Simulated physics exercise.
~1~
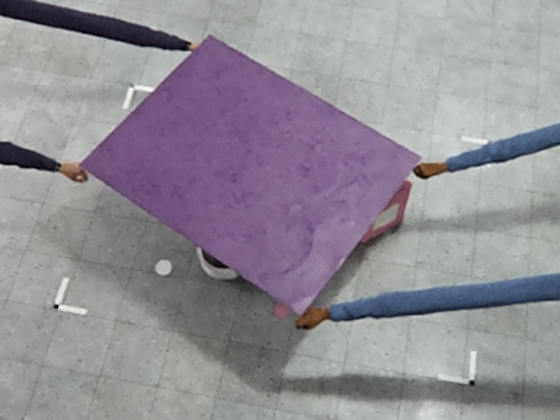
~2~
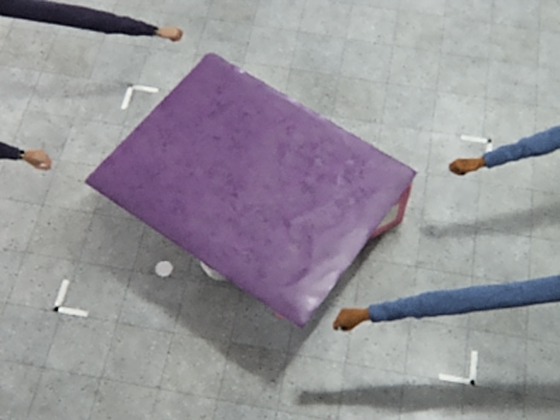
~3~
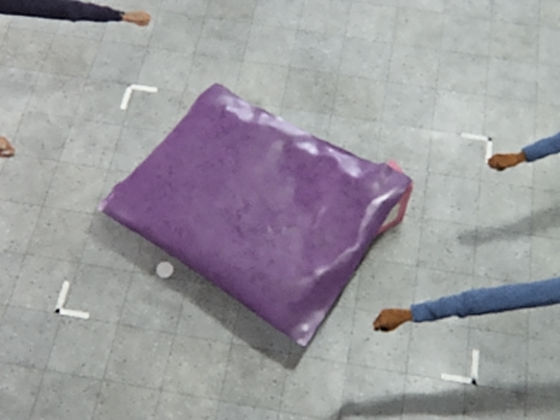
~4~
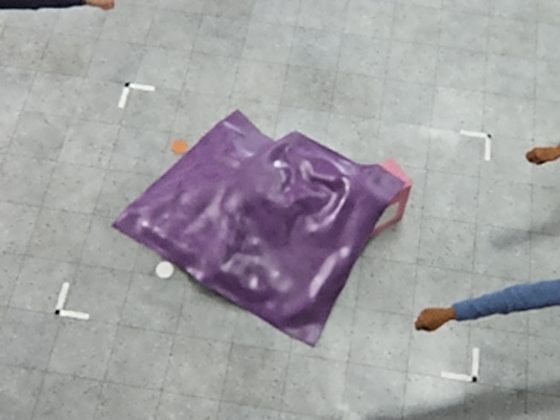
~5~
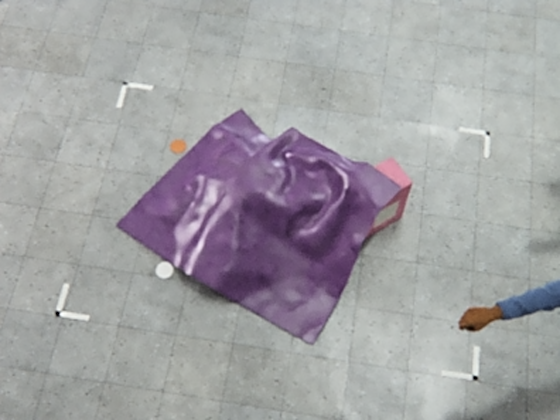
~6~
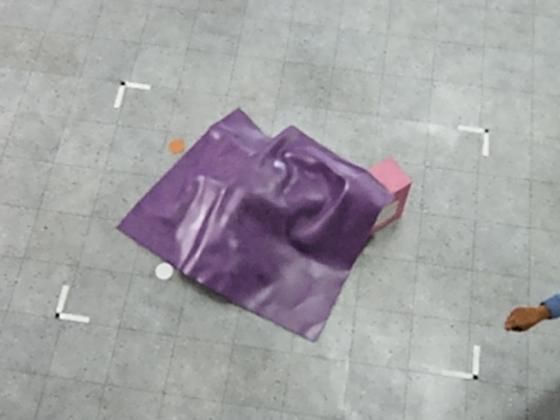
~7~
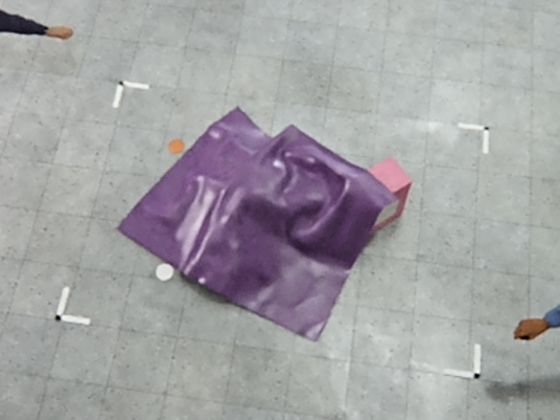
On a gray tiled floor, hands release a purple tarp that drops and drapes over objects.
